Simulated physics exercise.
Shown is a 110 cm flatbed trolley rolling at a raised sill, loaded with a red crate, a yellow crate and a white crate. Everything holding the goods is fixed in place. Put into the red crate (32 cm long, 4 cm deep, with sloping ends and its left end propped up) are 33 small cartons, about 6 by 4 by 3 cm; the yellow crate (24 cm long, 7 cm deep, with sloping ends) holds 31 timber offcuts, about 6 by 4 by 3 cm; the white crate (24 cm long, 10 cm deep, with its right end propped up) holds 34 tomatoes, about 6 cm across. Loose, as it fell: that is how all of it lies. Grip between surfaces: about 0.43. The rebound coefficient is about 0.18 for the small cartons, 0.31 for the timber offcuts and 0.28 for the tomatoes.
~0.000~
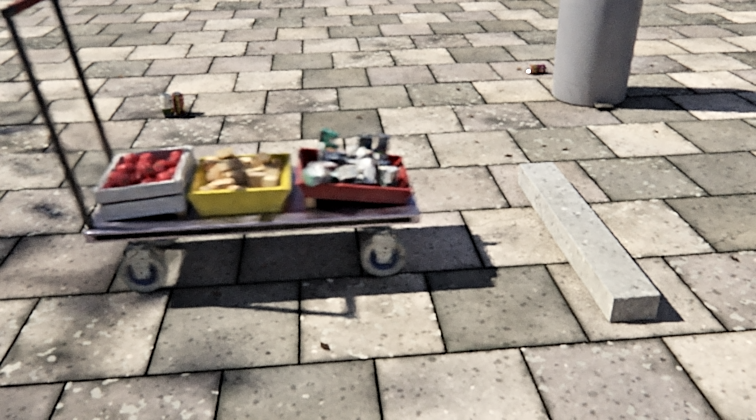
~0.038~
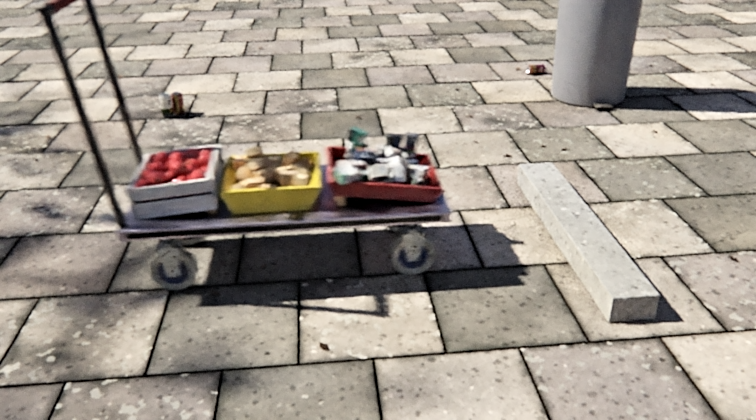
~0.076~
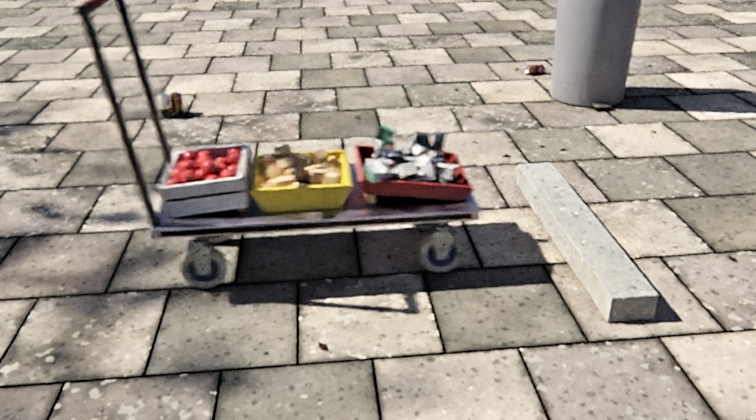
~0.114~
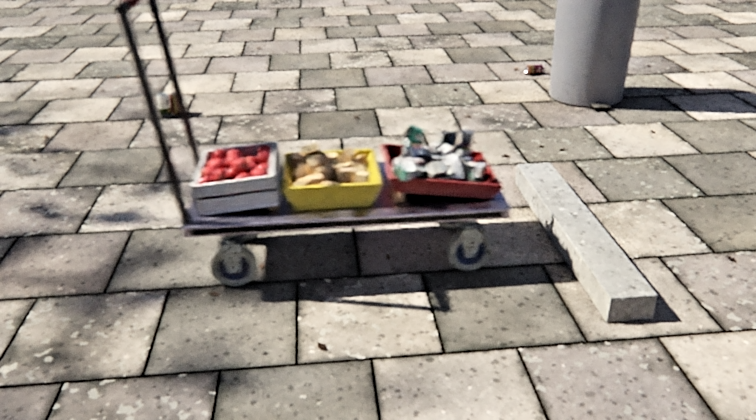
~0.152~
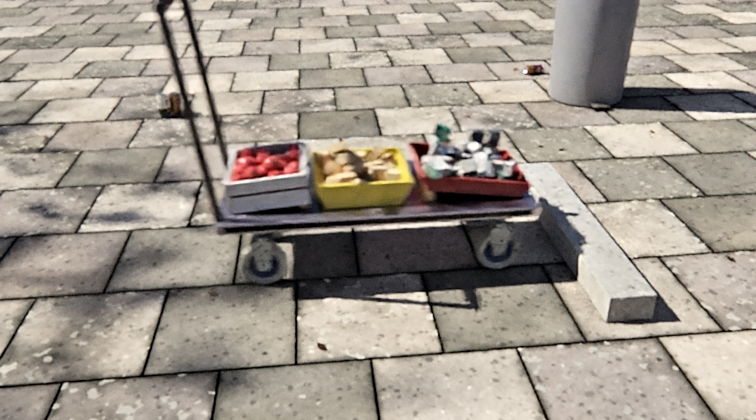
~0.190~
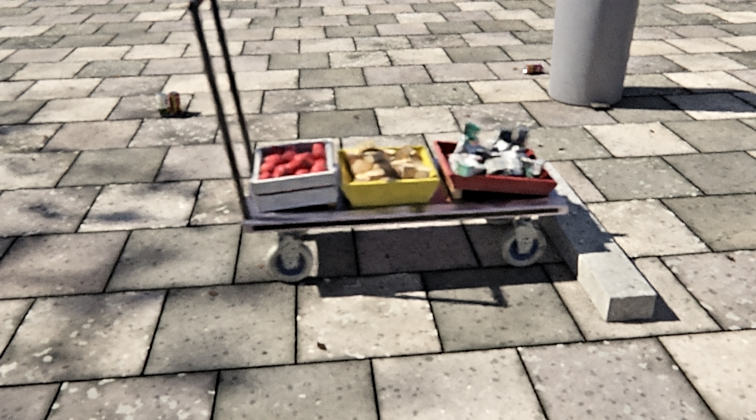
The clip opens on a flatbed trolley on sunlit paving, carrying a white crate of tomatoes, a yellow crate of wood pieces and a red crate of small cartons. It rolls steadily rightward, its load staying in place, until its front end is beside a raised pale sill.
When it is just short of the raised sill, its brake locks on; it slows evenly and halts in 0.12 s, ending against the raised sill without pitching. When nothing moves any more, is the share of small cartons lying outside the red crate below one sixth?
No, above one sixth are outside.
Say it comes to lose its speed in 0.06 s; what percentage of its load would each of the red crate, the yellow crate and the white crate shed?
Red crate 60, yellow crate 20, white crate 0 %.
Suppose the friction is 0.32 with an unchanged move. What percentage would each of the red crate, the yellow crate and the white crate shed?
Red crate 50, yellow crate 10, white crate 0 per cent.
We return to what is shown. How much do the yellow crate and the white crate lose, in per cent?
I'd estimate yellow crate near 10 and white crate near 5 per cent.
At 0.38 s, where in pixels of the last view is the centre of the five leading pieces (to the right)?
Near (636, 160) in pixels.
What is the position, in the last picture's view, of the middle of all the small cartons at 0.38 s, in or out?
Centre: Around (564, 157) px.
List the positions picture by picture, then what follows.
In the first frame (places track the rim corner closest to us here), red crate (300, 182); white crate (99, 191); 61 cm to go; all still inside.
In the second frame, red crate (332, 180); white crate (132, 189); 50 cm to go.
In the third frame, red crate (363, 179); white crate (164, 187); 40 cm to go.
In the fourth frame, red crate (393, 177); white crate (196, 185); 29 cm to go.
In the fifth frame, red crate (424, 175); white crate (229, 183); 18 cm to go.
In the sixth frame, red crate (451, 173); white crate (257, 182); stopping; all still inside.
After 0.26 s, the red crate is down by 2 of 33, the yellow crate has all 31 and the white crate has all 34.
After 0.38 s, the red crate is down by 14 of 33, the yellow crate is down by 3 of 31 and the white crate is down by 1 of 34.
After 0.61 s, the red crate is down by 19 of 33, the yellow crate is down by 3 of 31 and the white crate is down by 1 of 34.
Outcome (at 1.11 s), the red crate is down by 19 of 33, the yellow crate is down by 3 of 31 and the white crate is down by 1 of 34. Asked share, 19 of 33, 58 per cent.
